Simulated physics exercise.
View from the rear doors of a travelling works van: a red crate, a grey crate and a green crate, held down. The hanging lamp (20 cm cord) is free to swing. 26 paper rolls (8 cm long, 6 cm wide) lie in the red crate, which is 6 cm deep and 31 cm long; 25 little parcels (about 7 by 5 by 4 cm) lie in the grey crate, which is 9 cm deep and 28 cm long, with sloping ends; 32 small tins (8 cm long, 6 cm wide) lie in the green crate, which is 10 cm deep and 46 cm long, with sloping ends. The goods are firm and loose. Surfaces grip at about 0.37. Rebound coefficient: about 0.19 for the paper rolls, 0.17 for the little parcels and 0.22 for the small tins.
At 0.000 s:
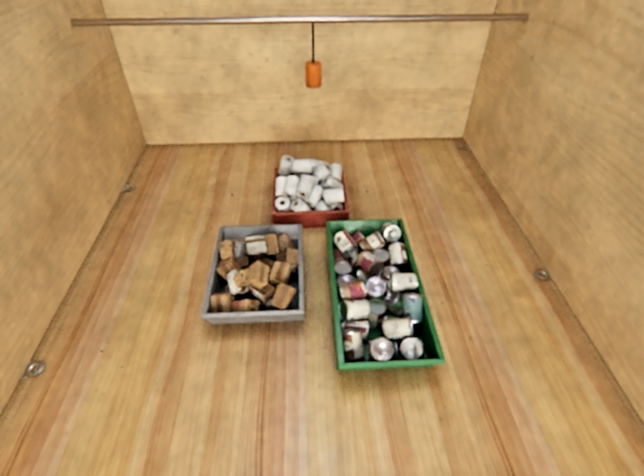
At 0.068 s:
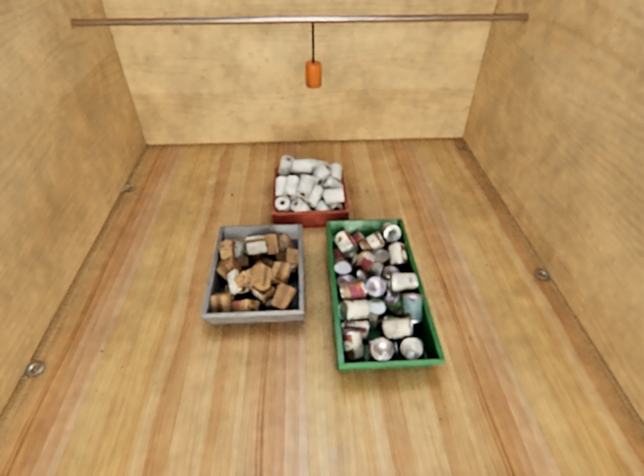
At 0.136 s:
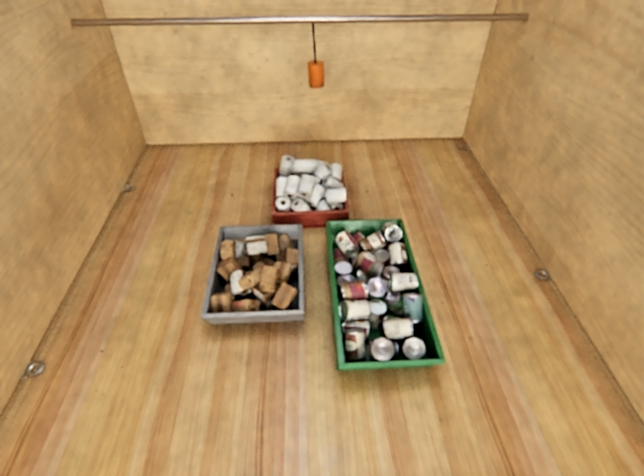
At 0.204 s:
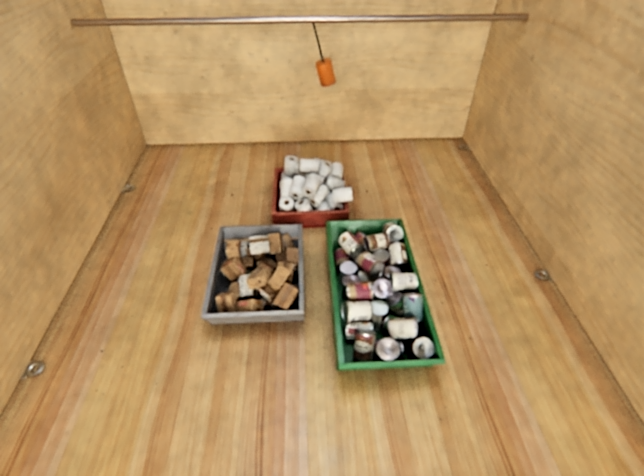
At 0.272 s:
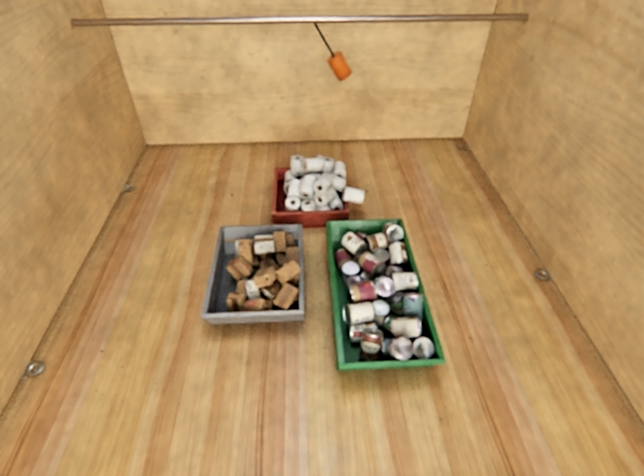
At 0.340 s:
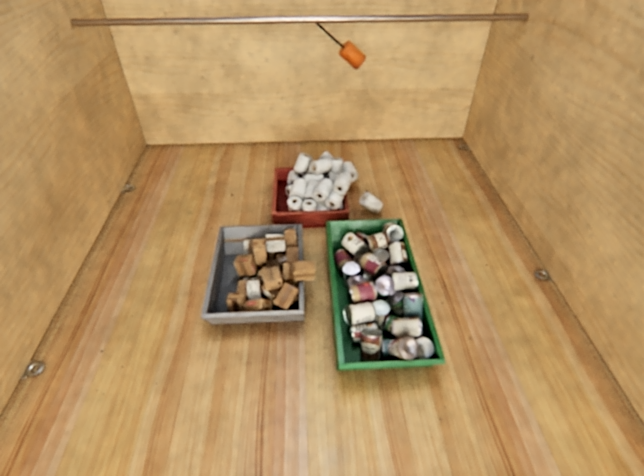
Three crates stay still while the lamp swings right and their loose contents shift right.
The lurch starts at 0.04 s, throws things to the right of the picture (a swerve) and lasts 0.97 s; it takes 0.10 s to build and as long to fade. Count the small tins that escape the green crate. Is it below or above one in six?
Out of the green crate go under a sixth of the small tins.
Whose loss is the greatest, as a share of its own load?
The red crate.
After 0.54 s, 10 of 26 out of the red crate, 1 of 25 out of the grey crate and 0 of 32 out of the green crate.
After 0.80 s, 14 of 26 out of the red crate, 1 of 25 out of the grey crate and 0 of 32 out of the green crate.
After 1.16 s, 14 of 26 out of the red crate, 1 of 25 out of the grey crate and 0 of 32 out of the green crate.
Final count (at 1.62 s), 14 of 26 out of the red crate, 1 of 25 out of the grey crate and 0 of 32 out of the green crate. Asked share, 0 of 32, 0 per cent.
